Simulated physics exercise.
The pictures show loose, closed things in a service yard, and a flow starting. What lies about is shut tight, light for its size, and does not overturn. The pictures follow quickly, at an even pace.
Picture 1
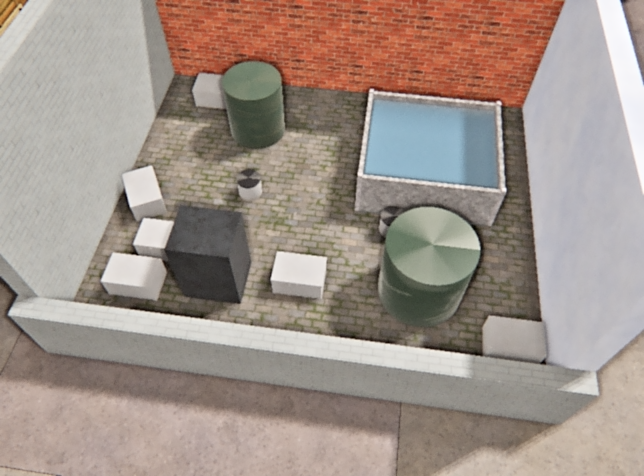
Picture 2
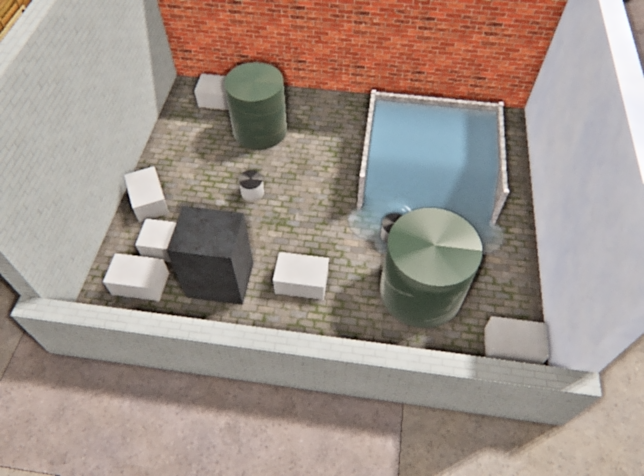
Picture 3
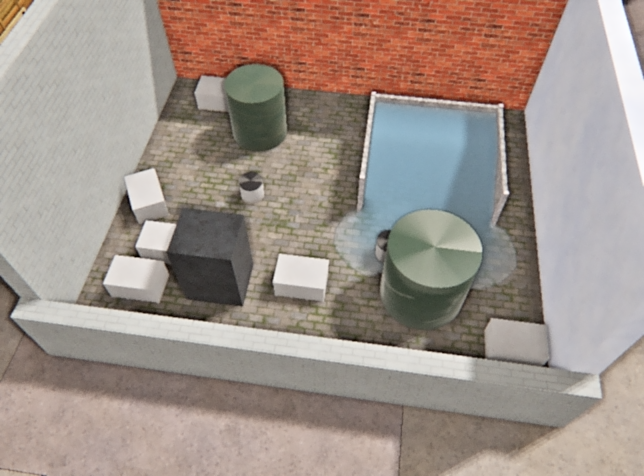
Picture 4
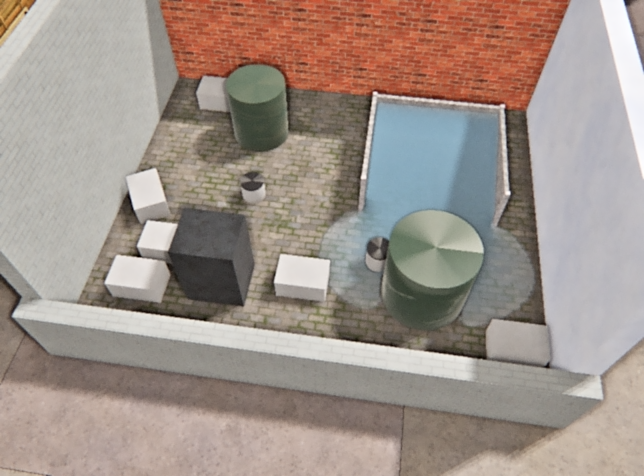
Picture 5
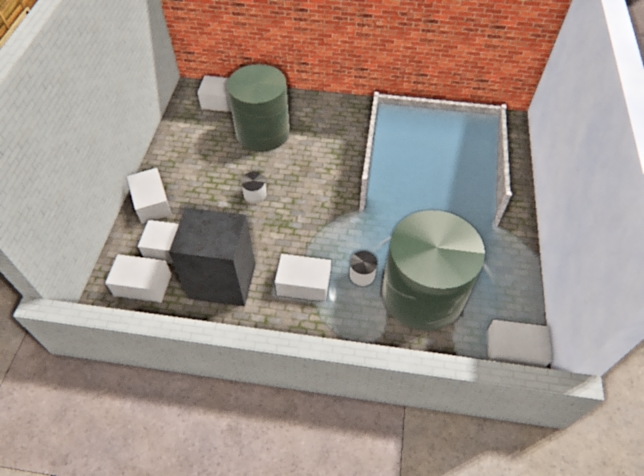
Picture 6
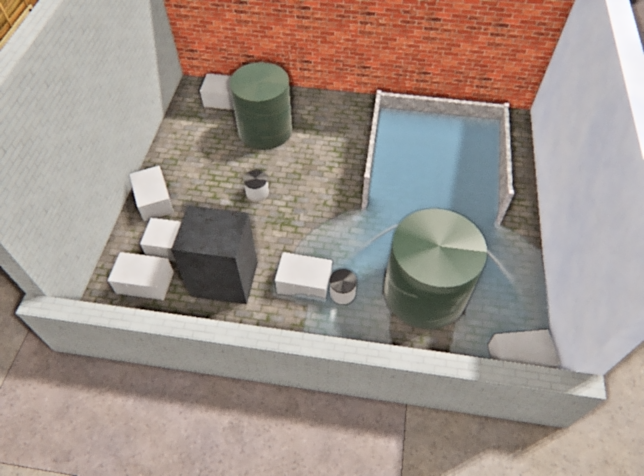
Water pouring from a walled pool in a brick yard, spreading around a green tank and carrying a small pail leftward.
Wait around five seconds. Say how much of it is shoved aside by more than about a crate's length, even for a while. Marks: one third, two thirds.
That comes to two thirds or more.
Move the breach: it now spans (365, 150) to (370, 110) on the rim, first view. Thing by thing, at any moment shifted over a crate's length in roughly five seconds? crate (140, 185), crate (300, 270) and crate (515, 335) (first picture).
As listed: Shifted that much, less than that, short of that.
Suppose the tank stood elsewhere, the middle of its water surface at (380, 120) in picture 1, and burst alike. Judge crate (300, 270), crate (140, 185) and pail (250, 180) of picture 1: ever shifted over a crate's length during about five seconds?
In that order: That far or more, swept aside, short of that.
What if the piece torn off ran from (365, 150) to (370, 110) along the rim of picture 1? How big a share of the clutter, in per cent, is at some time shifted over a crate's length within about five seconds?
Roughly 60 per cent.
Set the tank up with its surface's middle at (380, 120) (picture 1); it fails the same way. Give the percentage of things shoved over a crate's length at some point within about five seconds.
About 80 per cent.
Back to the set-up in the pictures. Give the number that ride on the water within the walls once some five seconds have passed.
7 of them.
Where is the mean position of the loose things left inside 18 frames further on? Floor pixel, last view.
Around (222, 216).
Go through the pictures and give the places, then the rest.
The first picture shows a pail at (393, 216), on the bottom; a crate at (517, 335) rests on the ground; 0 of 8 have shifted.
The second picture shows a pail at (395, 223) rests on the ground, close to its start; a crate at (520, 336) rests on the ground; 1 of 8 have shifted.
The third picture shows a pail at (390, 240), on the bottom, a stride from its start; a crate at (520, 338) rests on the ground; 1 of 8 have shifted.
The fourth picture shows a pail at (380, 248), afloat, a stride from its start; a crate at (521, 339) rests on the ground; 1 of 8 have shifted.
The fifth picture shows a pail at (364, 262) floats, a stride from its start; a crate at (522, 340), on the bottom; 1 of 8 have shifted.
The sixth picture shows a pail at (343, 280), afloat, a stride from its start; a crate at (527, 349) rests on the ground, close to its start; 2 of 8 have shifted.
A moment on, 1 of 8 are well off their spots; 2 afloat.
Next, 3 of 8 are well off their spots; 3 afloat.
Later, 5 of 8 are well off their spots; 5 afloat.
In the end, 6 of 8 are well off their spots, and 6 have been at some point; 7 afloat.
